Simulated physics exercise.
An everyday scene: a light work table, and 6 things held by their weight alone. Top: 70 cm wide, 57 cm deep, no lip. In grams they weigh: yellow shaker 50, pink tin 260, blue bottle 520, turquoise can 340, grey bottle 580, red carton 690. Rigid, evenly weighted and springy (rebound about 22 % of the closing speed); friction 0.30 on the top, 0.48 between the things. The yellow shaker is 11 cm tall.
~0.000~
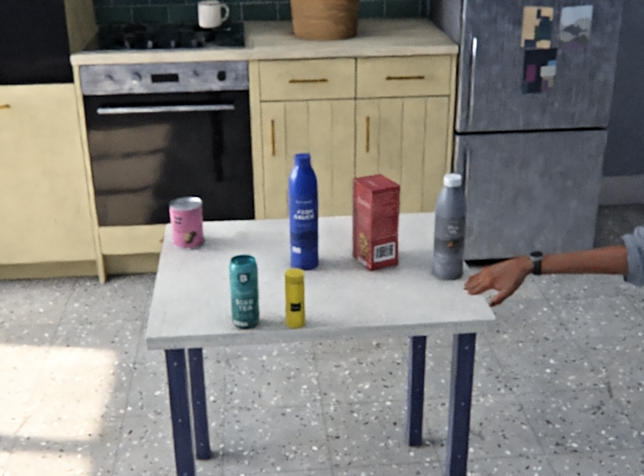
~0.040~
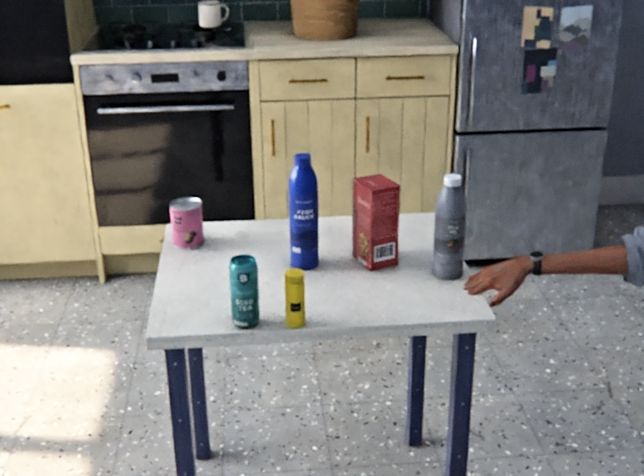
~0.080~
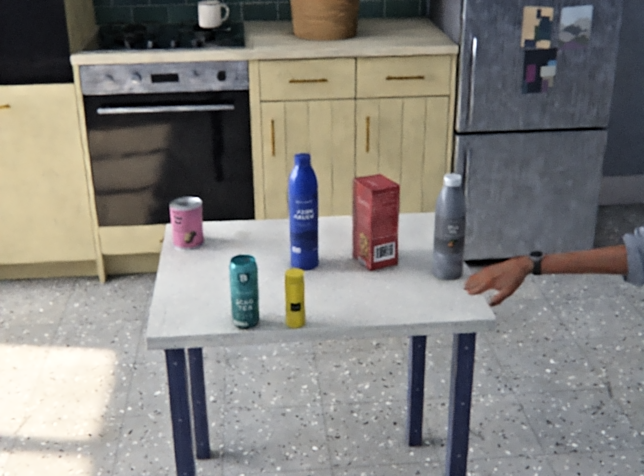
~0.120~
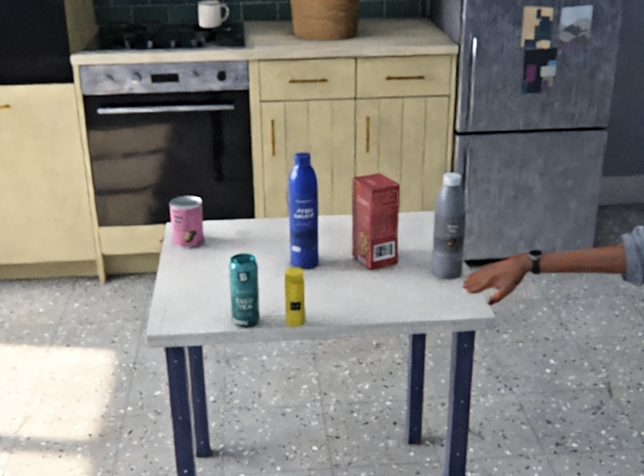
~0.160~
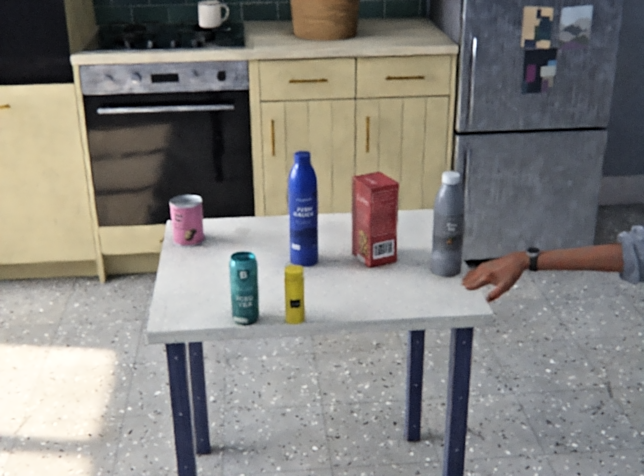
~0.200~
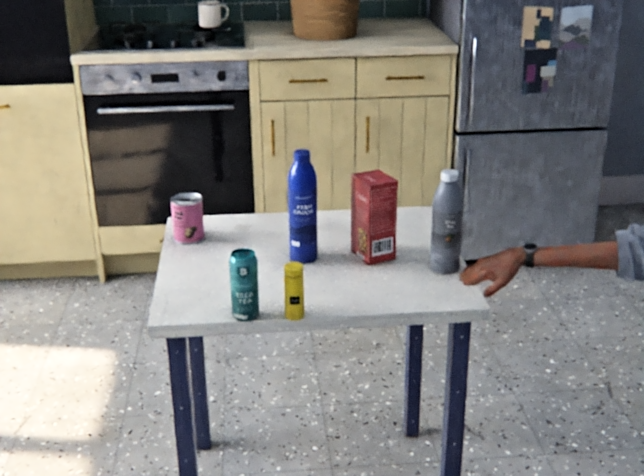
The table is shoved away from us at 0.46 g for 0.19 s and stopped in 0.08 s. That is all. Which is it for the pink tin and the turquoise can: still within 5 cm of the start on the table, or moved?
The pink tin keeps its place, the turquoise can ends elsewhere.
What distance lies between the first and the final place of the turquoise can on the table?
Some 10 cm.
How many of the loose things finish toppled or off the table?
In all, 3.
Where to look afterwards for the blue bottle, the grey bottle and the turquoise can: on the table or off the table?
The blue bottle ends on the table; the grey bottle is still on the table; the turquoise can is still on the table.
By 0.40 s, table 11 cm from its start; turquoise can tilted 16° near (244, 266); blue bottle tilted 8°; yellow shaker tilted 4°.
By 0.60 s, table 11 cm from its start; turquoise can tilted 55° near (244, 260); blue bottle tilted 43°; yellow shaker tilted 5°.
By 0.80 s, table 11 cm from its start; yellow shaker now off the table; turquoise can on its side near (245, 267); blue bottle on its side.
By 1.10 s, table 11 cm from its start; turquoise can on its side near (245, 267); blue bottle on its side.
When it is over (1.3 s), off the table, yellow shaker; lying over on the table, blue bottle and turquoise can; the other 3 within 5 cm of the start. End places, in pixels of the last picture, pink tin near (190, 204), turquoise can near (245, 267).
